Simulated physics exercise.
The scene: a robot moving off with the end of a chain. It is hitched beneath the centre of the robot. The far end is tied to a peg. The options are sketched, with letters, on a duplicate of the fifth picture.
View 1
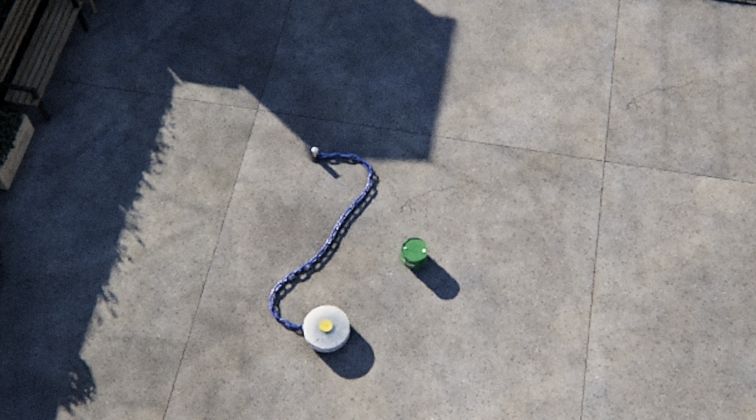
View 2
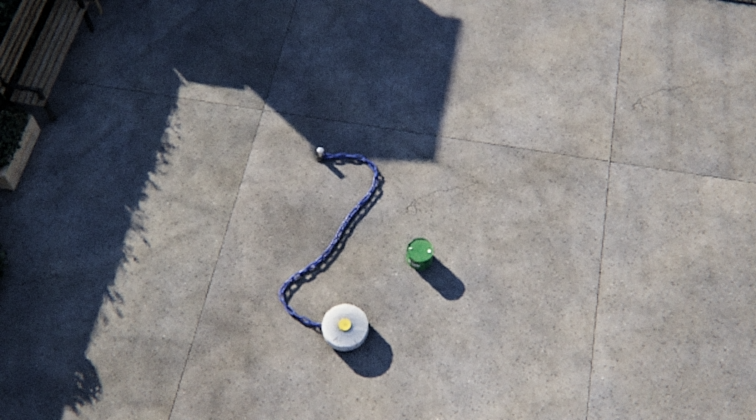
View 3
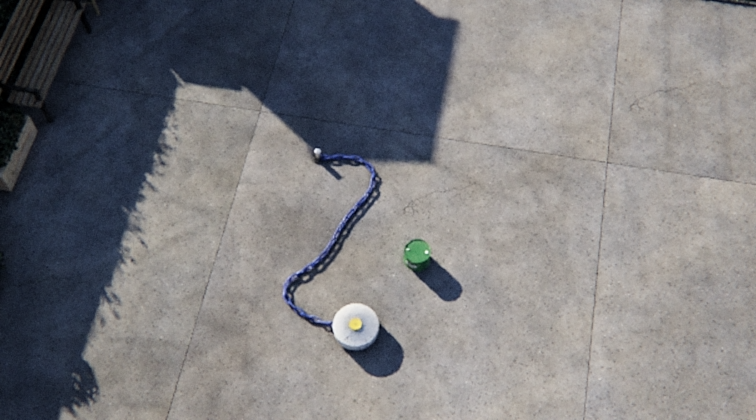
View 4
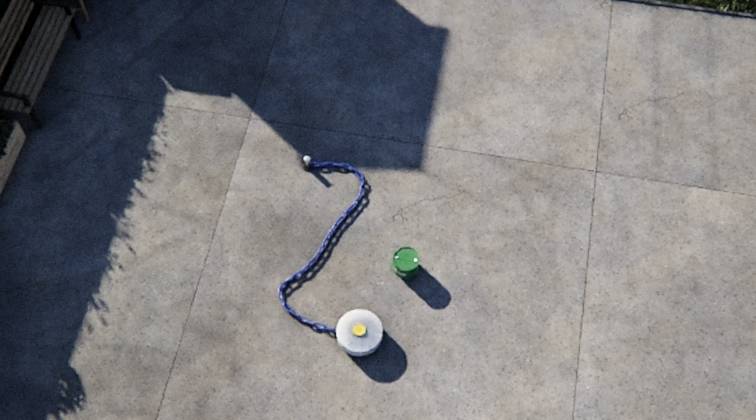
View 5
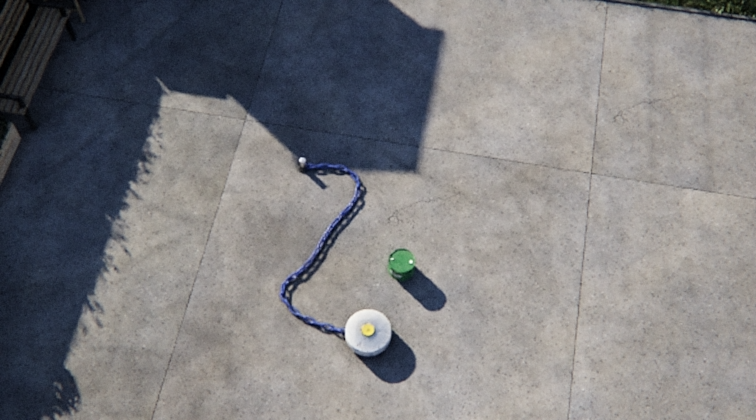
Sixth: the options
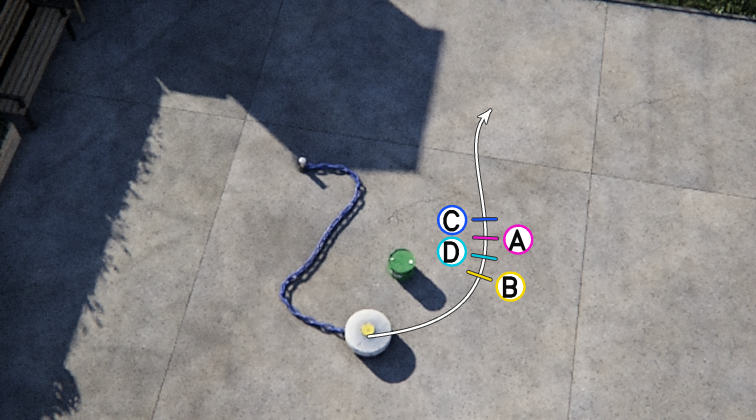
A round white robot with a yellow centre crept a short way to the right across the sunlit paving, drawing along the end of a blue chain tied to a peg, while a green pot stood nearby.
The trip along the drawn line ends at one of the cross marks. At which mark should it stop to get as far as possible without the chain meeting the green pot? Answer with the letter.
No farther than B.
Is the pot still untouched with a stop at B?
Yes.
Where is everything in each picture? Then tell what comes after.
In the first picture, robot (327, 329); peg (316, 153); green pot (415, 254).
In the second picture, robot (345, 328); peg (321, 154).
In the third picture, robot (356, 327); peg (318, 155).
In the fourth picture, robot (360, 333); peg (308, 162).
In the fifth picture, robot (368, 333); peg (303, 164); green pot (402, 265).
On the marked copy, A at (486, 238); B at (479, 276); C at (485, 219); D at (484, 257); the route from (368, 337) via (486, 241) to (490, 110).
Taking B. A third of the way, robot (417, 324), middle of the chain (318, 250).
Two thirds of the way, robot (459, 303), middle of the chain (323, 251).
When it is over, robot (480, 272), middle of the chain (333, 252); nothing has been touched.
As for the rest, A brings the chain against the pot; C brings the chain against the pot; D brings the chain against the pot.
